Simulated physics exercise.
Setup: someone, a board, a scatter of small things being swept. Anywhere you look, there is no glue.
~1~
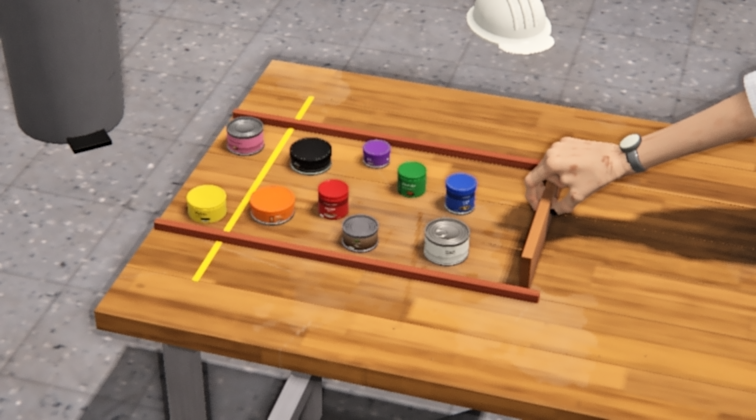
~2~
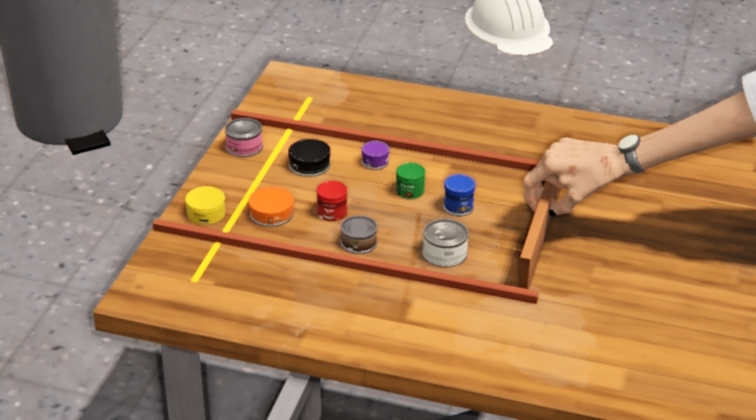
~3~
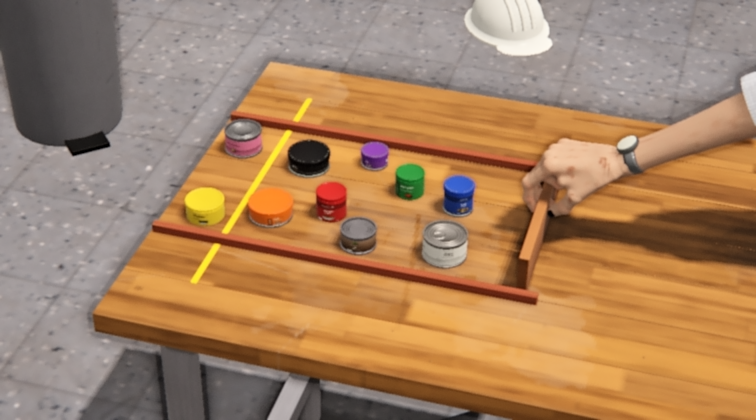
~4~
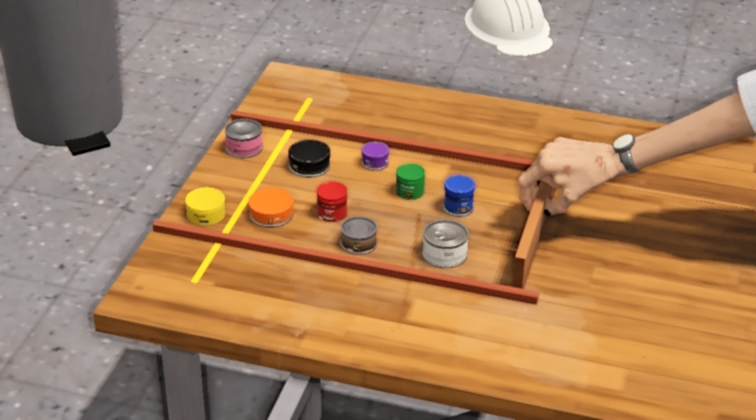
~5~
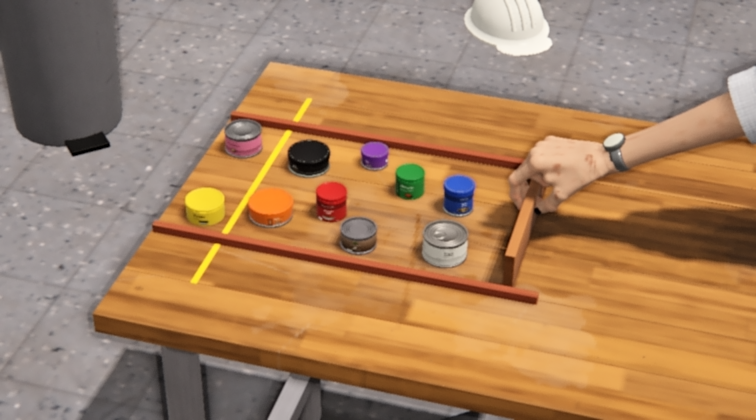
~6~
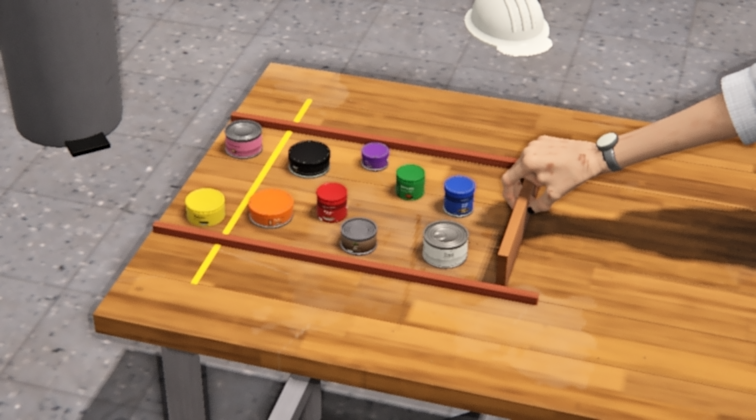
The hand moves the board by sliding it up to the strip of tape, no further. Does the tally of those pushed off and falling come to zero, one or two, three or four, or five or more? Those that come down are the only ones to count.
Well, what drops off the end works out to one or two of them.
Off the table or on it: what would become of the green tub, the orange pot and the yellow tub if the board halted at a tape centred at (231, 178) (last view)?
Going in order, the green tub keeps its spot, then the orange pot goes off the edge, then the yellow tub goes off the edge.
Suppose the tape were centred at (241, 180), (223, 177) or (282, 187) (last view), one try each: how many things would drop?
The three tries give 2, 5 and 0.
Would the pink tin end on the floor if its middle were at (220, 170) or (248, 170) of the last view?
In the two tries the pink tin is not knocked off and is not knocked off, in that order.
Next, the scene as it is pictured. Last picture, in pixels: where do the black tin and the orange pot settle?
The black tin ends at (227, 144) and the orange pot at (201, 181).
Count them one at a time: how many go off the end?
A count of exactly 2.
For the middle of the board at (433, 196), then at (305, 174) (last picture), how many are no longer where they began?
In order, the tallies are 4 and 10.
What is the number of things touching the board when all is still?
I count 5 of them.
Early on, none off yet; pink tin at rest near (244, 140); yellow tub at rest near (205, 208); orange pot at rest near (271, 208).
A while later, none off yet; pink tin at rest near (244, 140); yellow tub at rest near (205, 208); orange pot moving near (266, 205).
Finally, the number that fall off is one or two; lost, yellow tub and pink tin.
